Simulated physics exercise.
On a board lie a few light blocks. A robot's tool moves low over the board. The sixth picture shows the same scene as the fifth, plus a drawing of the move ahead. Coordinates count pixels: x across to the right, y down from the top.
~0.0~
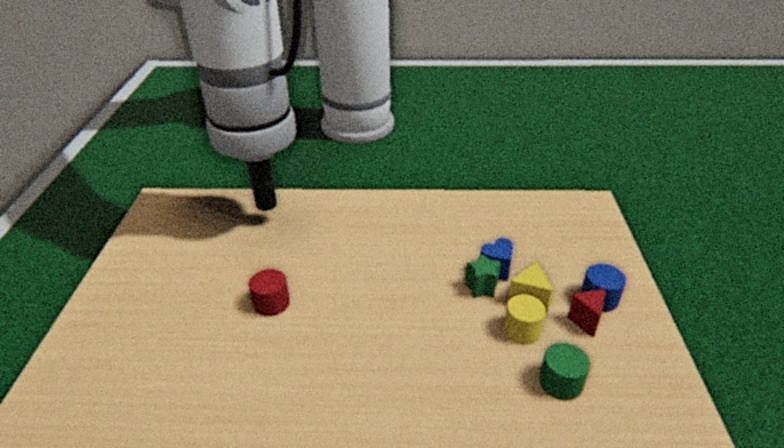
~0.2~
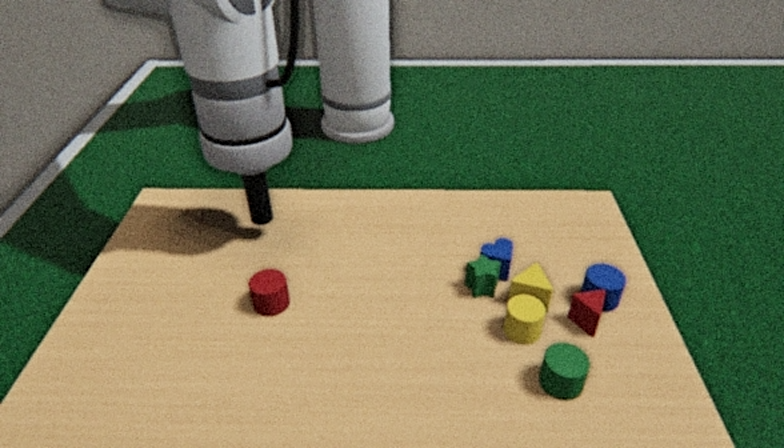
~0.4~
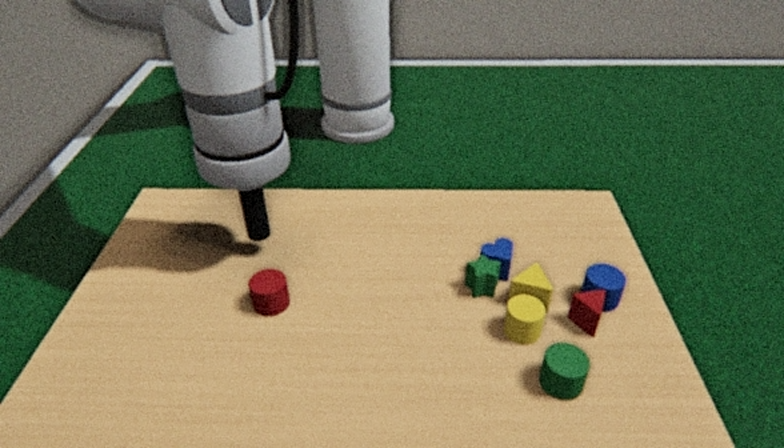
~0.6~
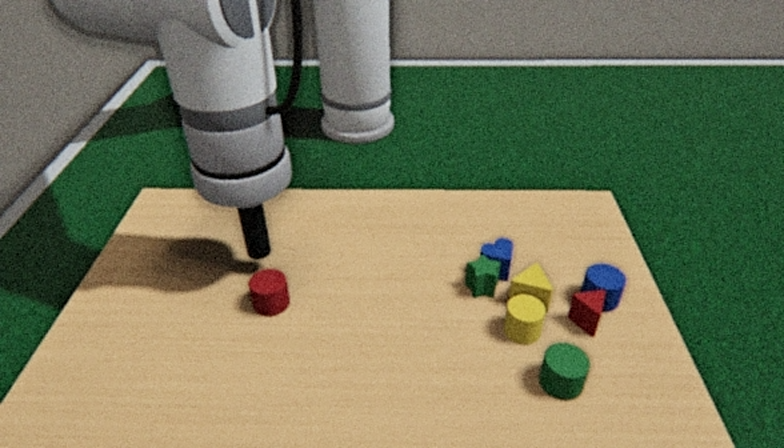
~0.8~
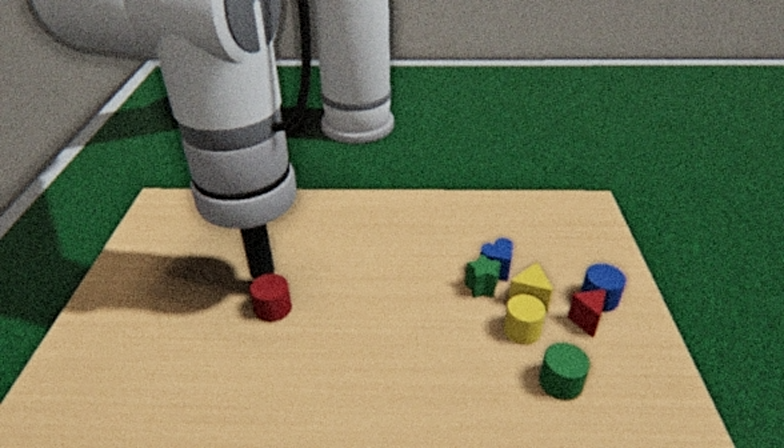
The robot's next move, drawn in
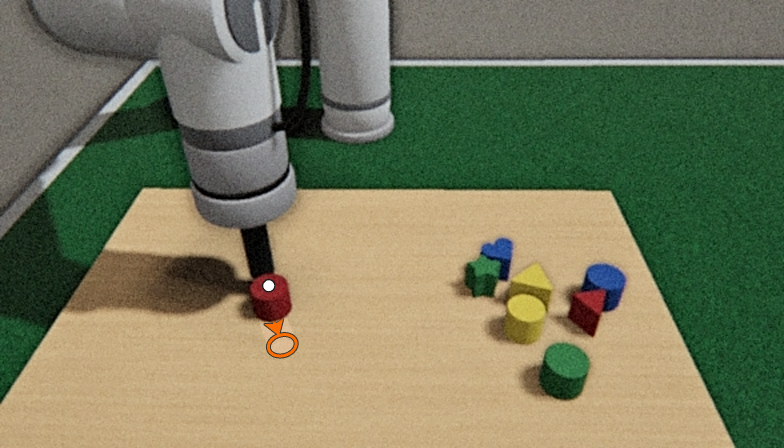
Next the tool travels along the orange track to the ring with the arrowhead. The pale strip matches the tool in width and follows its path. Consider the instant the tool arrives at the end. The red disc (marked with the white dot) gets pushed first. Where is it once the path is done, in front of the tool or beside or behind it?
It will keep going ahead of the tool.
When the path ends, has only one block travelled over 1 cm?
I'd say yes.
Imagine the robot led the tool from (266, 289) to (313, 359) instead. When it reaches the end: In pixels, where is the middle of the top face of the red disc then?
Top centre: (287, 360).
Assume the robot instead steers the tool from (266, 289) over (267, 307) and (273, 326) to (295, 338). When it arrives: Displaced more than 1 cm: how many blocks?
I'd say one block gets moved.
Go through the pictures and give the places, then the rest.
In the first frame, lower end of the tool at (267, 205), tops of blocks, red disc at (267, 280).
In the second frame, tool at (262, 219), blocks as before.
In the third frame, tool at (259, 235), blocks as before.
In the fourth frame, tool at (259, 252), blocks as before.
In the fifth frame, tool at (262, 272), red disc at (269, 286).
The drawn path runs from (266, 289) through (272, 316) to (282, 345); the dot is on the red disc.
On the path given first. Halfway along, tool at (269, 300); red disc at (279, 315).
At the end, tool at (279, 328); red disc at (295, 343).
